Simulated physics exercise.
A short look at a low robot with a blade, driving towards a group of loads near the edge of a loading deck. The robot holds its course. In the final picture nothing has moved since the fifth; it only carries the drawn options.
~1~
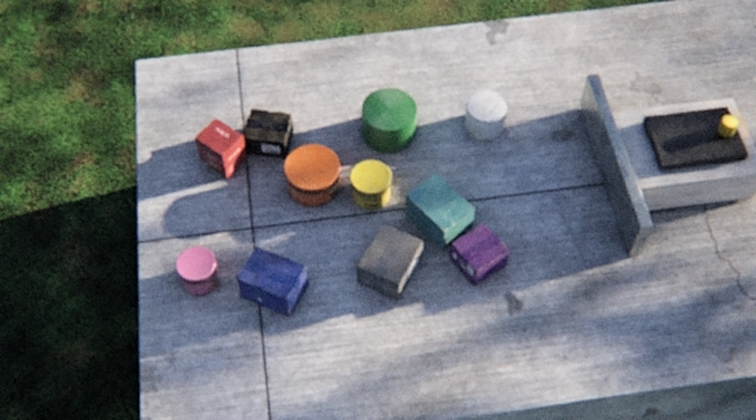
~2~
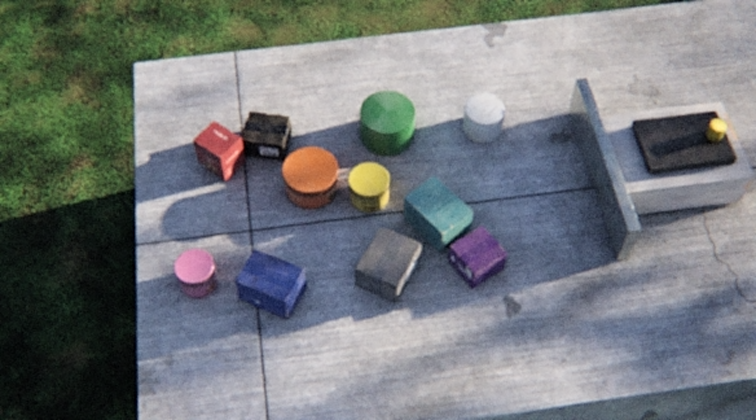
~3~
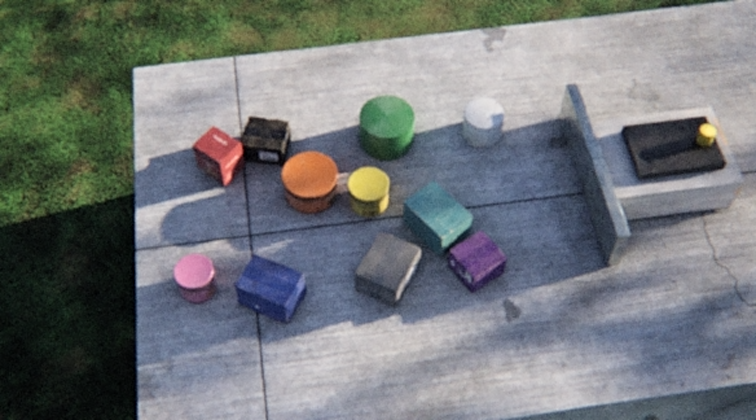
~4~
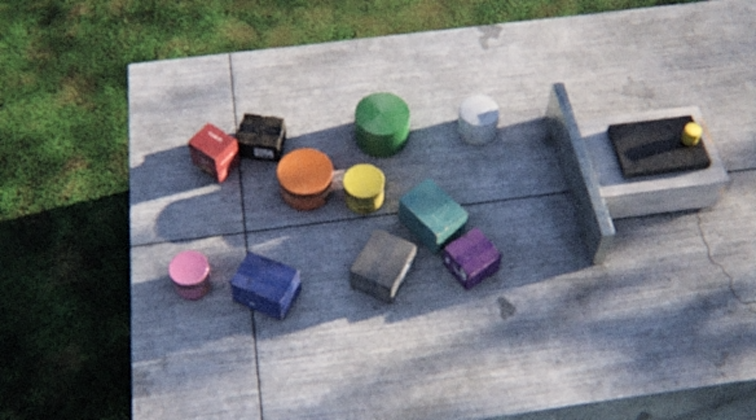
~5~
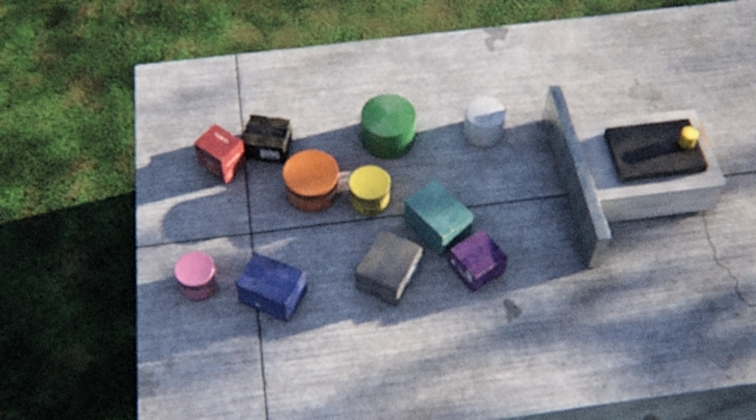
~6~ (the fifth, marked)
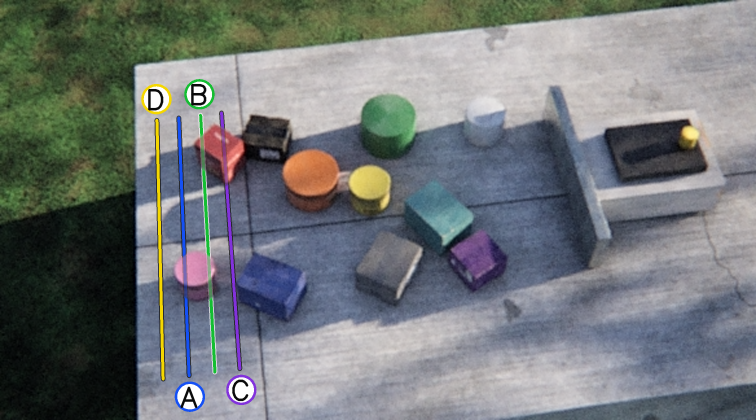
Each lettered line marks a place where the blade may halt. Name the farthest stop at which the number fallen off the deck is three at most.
It should halt at B.
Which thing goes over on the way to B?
The blue parcel.
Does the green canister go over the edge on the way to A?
No.
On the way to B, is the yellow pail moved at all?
Yes.
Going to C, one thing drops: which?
It is the blue parcel.
On the marked copy, A at (184, 236); B at (207, 233); C at (230, 230); D at (160, 238).
Taking B. A third of the way, robot (520, 165); green canister (358, 129); white canister (406, 133).
Two thirds of the way, robot (388, 180); pink pail (162, 273); blue parcel (197, 305).
When it is over, robot (280, 193); blue parcel over the edge; orange pail (139, 198); one fallen.
As for the rest, A drops four; C is within the limit but short; D drops four.
